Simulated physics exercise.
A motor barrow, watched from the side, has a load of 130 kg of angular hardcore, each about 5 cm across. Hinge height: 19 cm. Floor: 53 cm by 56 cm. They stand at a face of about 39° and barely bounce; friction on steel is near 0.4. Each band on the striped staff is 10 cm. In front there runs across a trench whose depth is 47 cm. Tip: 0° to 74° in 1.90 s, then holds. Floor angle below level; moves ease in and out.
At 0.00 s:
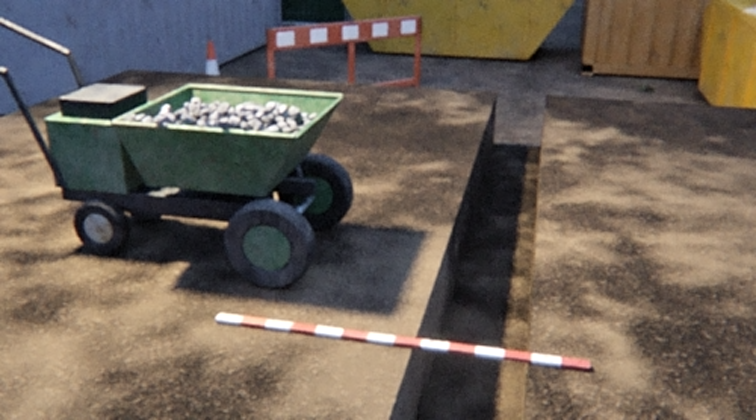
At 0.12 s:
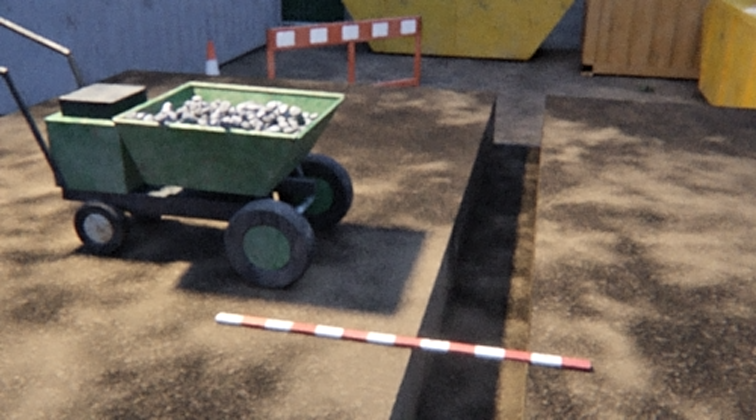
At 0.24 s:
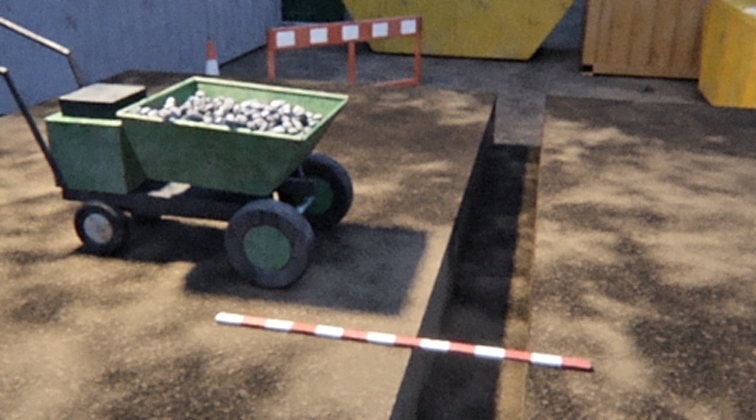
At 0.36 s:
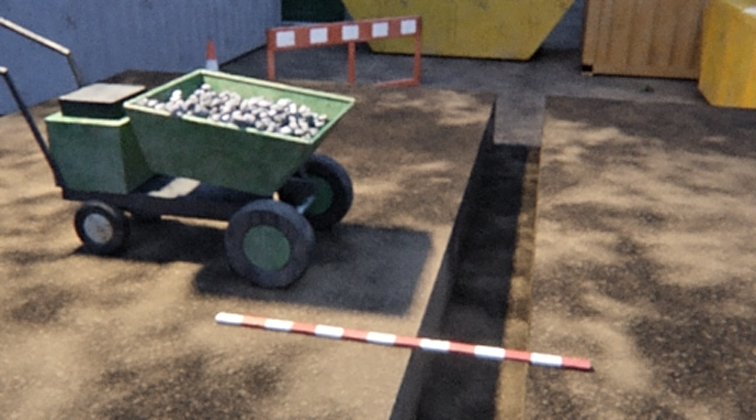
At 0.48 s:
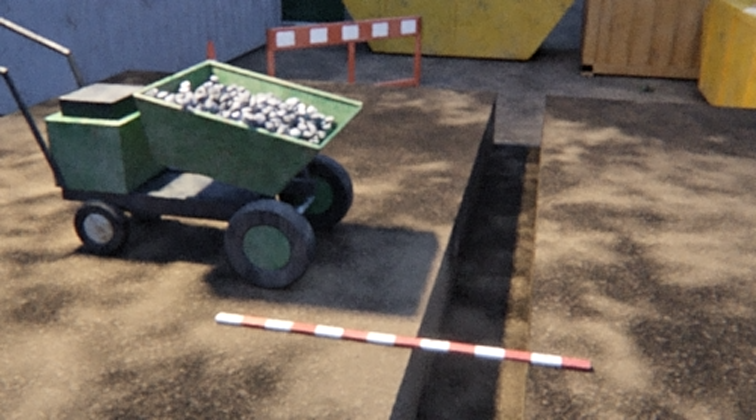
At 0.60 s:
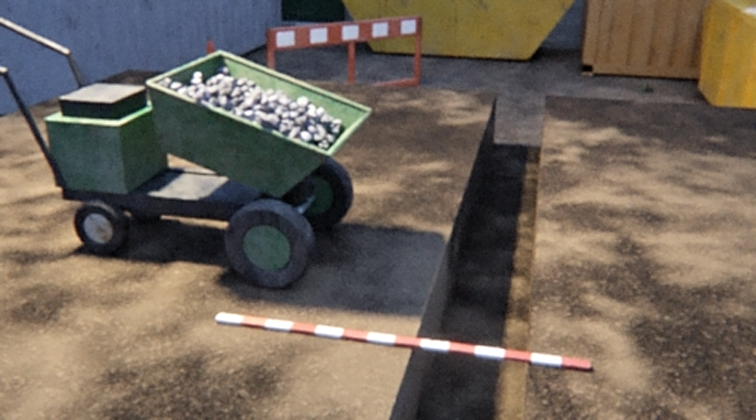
In a yard with bare brown ground, a green motor barrow loaded with grey stones stands left of a narrow trench, behind a red-and-white striped staff. Its skip sits level at first, then its rear lifts gradually and its front lip slopes down rightward, while the wheels stay still.
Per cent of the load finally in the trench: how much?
Approx. 51 %.
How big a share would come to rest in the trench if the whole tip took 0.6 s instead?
With that timing, about 70 per cent.
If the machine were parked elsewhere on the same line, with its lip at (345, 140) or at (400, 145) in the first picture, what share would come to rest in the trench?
Roughly 75 percent for the first, and 60 percent for the second.
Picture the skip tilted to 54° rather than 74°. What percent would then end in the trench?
About 0%.
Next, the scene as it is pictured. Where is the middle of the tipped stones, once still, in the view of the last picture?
I'd put it close to (465, 350).
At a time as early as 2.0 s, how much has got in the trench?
By that moment, roughly 15 per cent of the load.
After 1.4 s the floor is at 62°; 100 % in the skip; the foremost stones are at (399, 205).
After 2.0 s the floor is at 74°; 72 % in the skip, 13 % short of the trench, 15 % in the trench; the foremost stones are at (517, 369).
After 2.3 s the floor is at 74°; 53 % in the skip, 16 % short of the trench, 31 % in the trench; the foremost stones are at (522, 352).
After 4.3 s the floor is at 74°; 27 % in the skip, 21 % short of the trench, 51 % in the trench; the foremost stones are at (523, 341).
